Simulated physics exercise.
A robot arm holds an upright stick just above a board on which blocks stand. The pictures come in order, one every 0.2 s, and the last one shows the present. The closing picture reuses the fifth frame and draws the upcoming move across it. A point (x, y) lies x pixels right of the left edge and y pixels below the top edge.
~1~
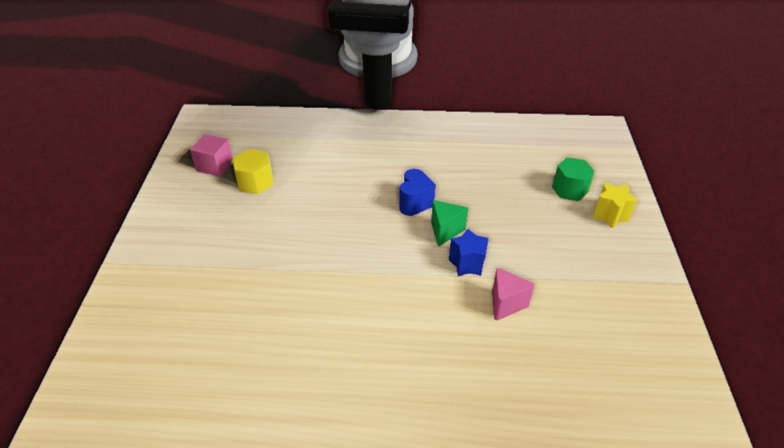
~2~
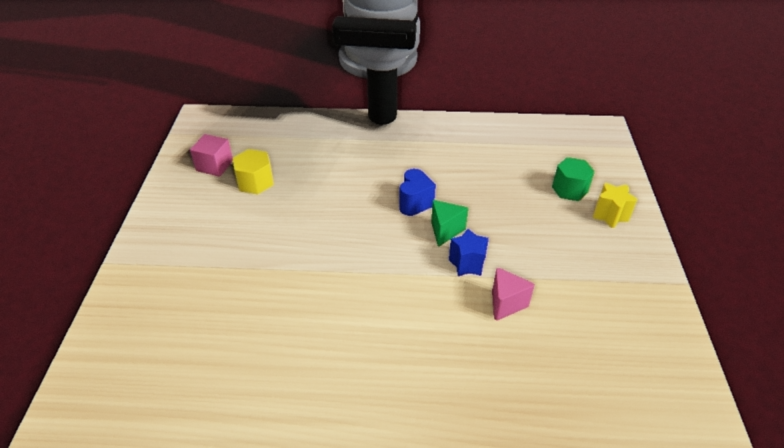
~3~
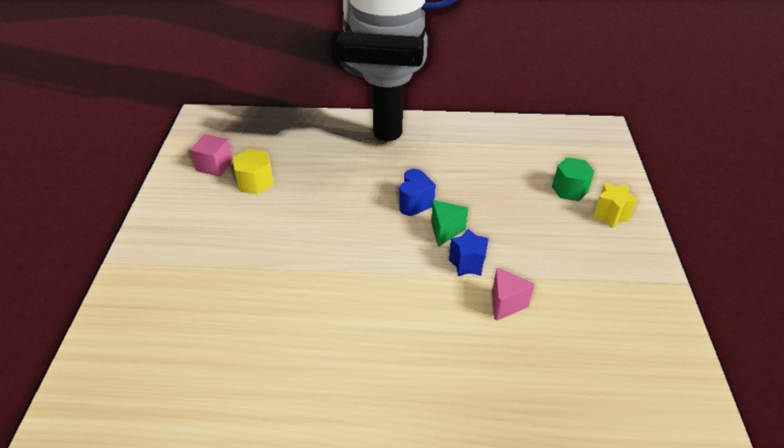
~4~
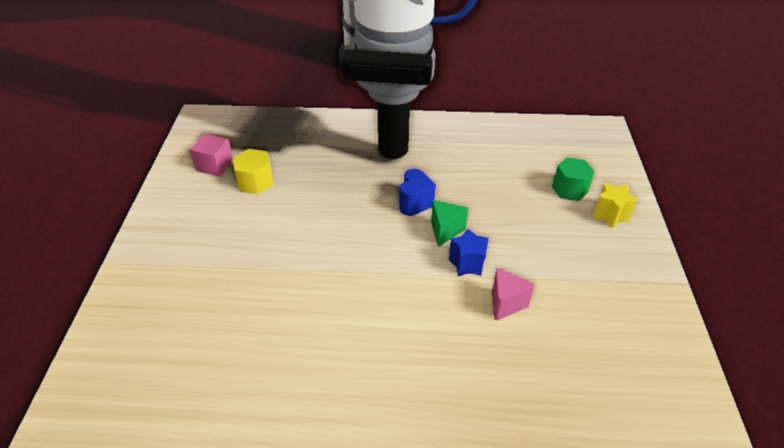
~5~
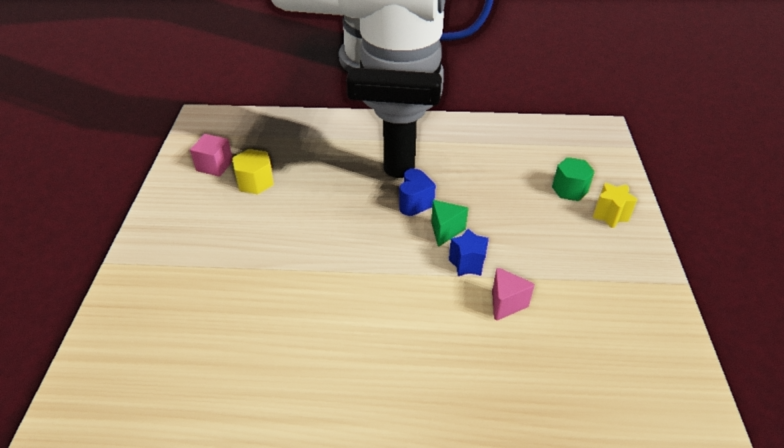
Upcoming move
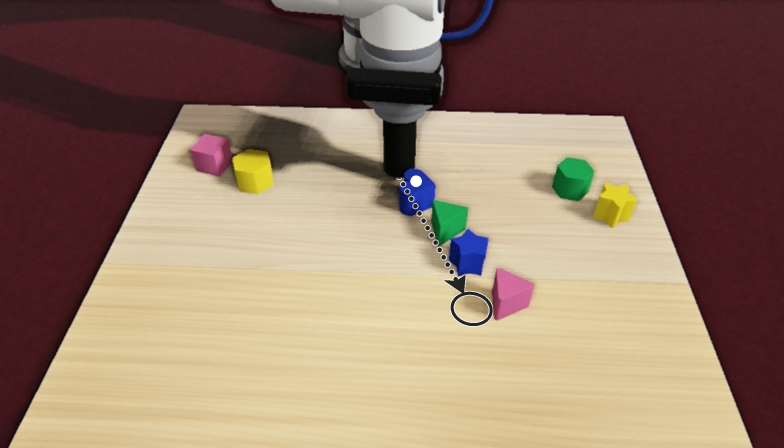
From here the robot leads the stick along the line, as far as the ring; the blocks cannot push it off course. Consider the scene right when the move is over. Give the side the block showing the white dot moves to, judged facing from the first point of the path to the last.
It's set to shift right.
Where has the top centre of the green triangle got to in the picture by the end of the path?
Its top middle will sit at (483, 234).
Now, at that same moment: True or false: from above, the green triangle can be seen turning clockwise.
That statement is not accurate.
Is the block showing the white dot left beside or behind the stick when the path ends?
I'd say yes.
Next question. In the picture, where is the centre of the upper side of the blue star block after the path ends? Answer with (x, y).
It is going to be at (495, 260).
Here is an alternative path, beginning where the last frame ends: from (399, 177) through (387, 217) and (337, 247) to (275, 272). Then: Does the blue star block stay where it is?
Short answer: Yes.
The line goes from (399, 177) directly to (472, 309); the dot is on the blue heart.
On the path given first. One third of the way, stick at (421, 207); blue heart at (428, 219), turned 30° clockwise; green triangle at (459, 230), turned 75° anticlockwise; blue star block at (484, 250), turned 15° clockwise.
Two thirds of the way, stick at (445, 251); blue heart at (427, 256), turned 115° clockwise; green triangle at (478, 235), turned 95° anticlockwise; blue star block at (491, 256), turned 30° clockwise.
At the end, stick at (473, 301); blue heart at (426, 265), turned 155° clockwise; green triangle at (483, 234), turned 110° anticlockwise; blue star block at (497, 261); pink triangle at (520, 286), turned 35° clockwise.
